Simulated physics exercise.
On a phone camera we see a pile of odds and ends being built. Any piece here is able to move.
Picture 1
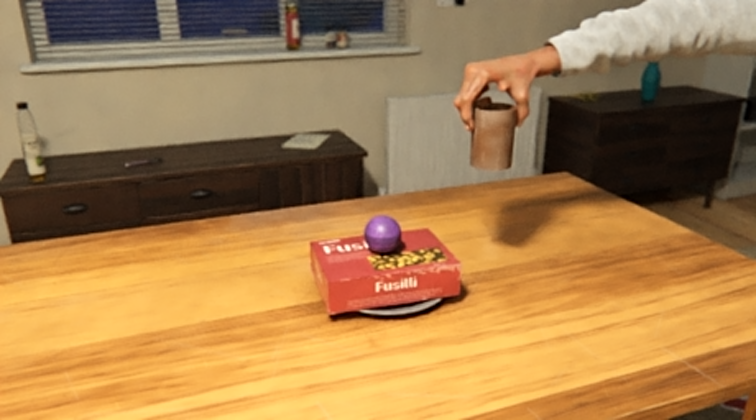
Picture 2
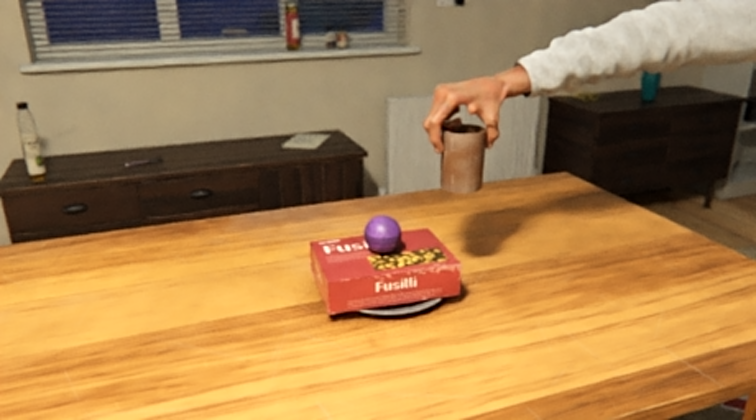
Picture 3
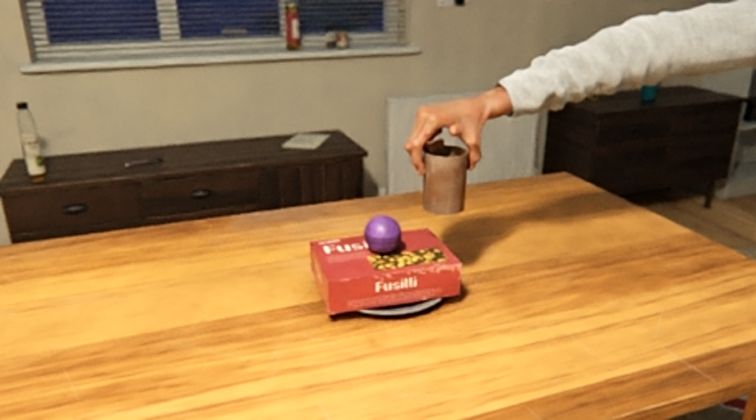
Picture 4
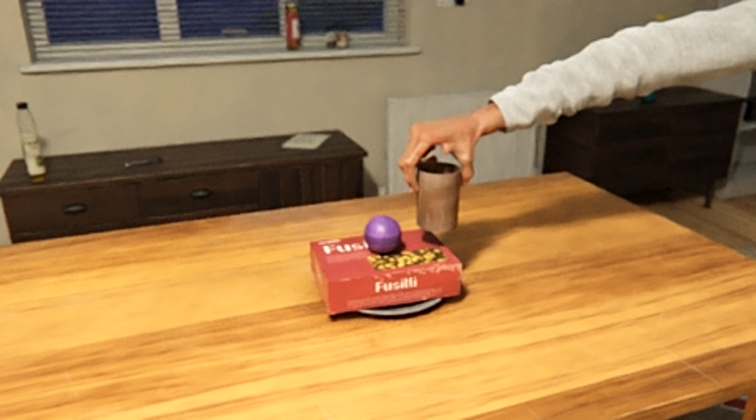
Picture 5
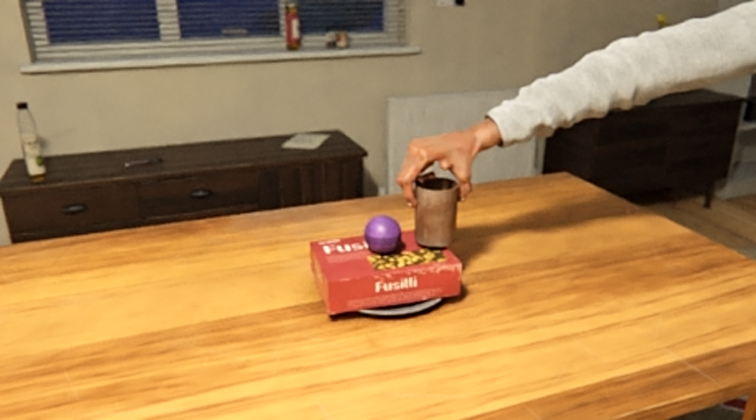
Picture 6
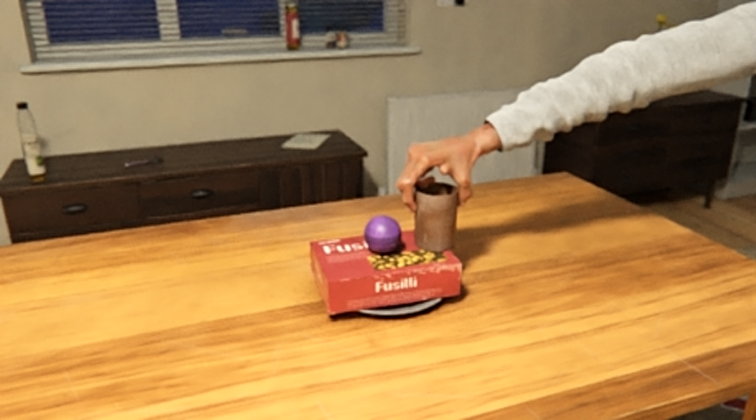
The video shows a hand in a light sleeve carrying a brown cup leftward and down over a wooden table, lowering it onto a red Fusilli packet beside a purple ball, with the fingers still around the cup.
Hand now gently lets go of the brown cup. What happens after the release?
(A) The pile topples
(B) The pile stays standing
B, the pile stays standing.
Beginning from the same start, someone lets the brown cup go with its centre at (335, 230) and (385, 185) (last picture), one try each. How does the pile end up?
On the first release the pile stays intact, while on the second it caves in.
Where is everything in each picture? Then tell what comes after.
The first picture shows on its way; brown cup (493, 136).
The second picture shows on its way; brown cup (463, 158); purple ball (383, 234).
The third picture shows on its way; brown cup (445, 180); red packet (383, 268).
The fourth picture shows on its way; brown cup (438, 196).
The fifth picture shows on its way; brown cup (436, 212); purple ball (383, 234).
The sixth picture shows in place under the hand; brown cup (436, 217); red packet (383, 268).
Then, 0.40 s later than the last frame, all is still.
Then, 1.10 s later than the last frame, brown cup resting near (436, 217).
When it is over, all 4 as before. End places, in pixels of the last picture, brown cup near (436, 217). The pile holds.
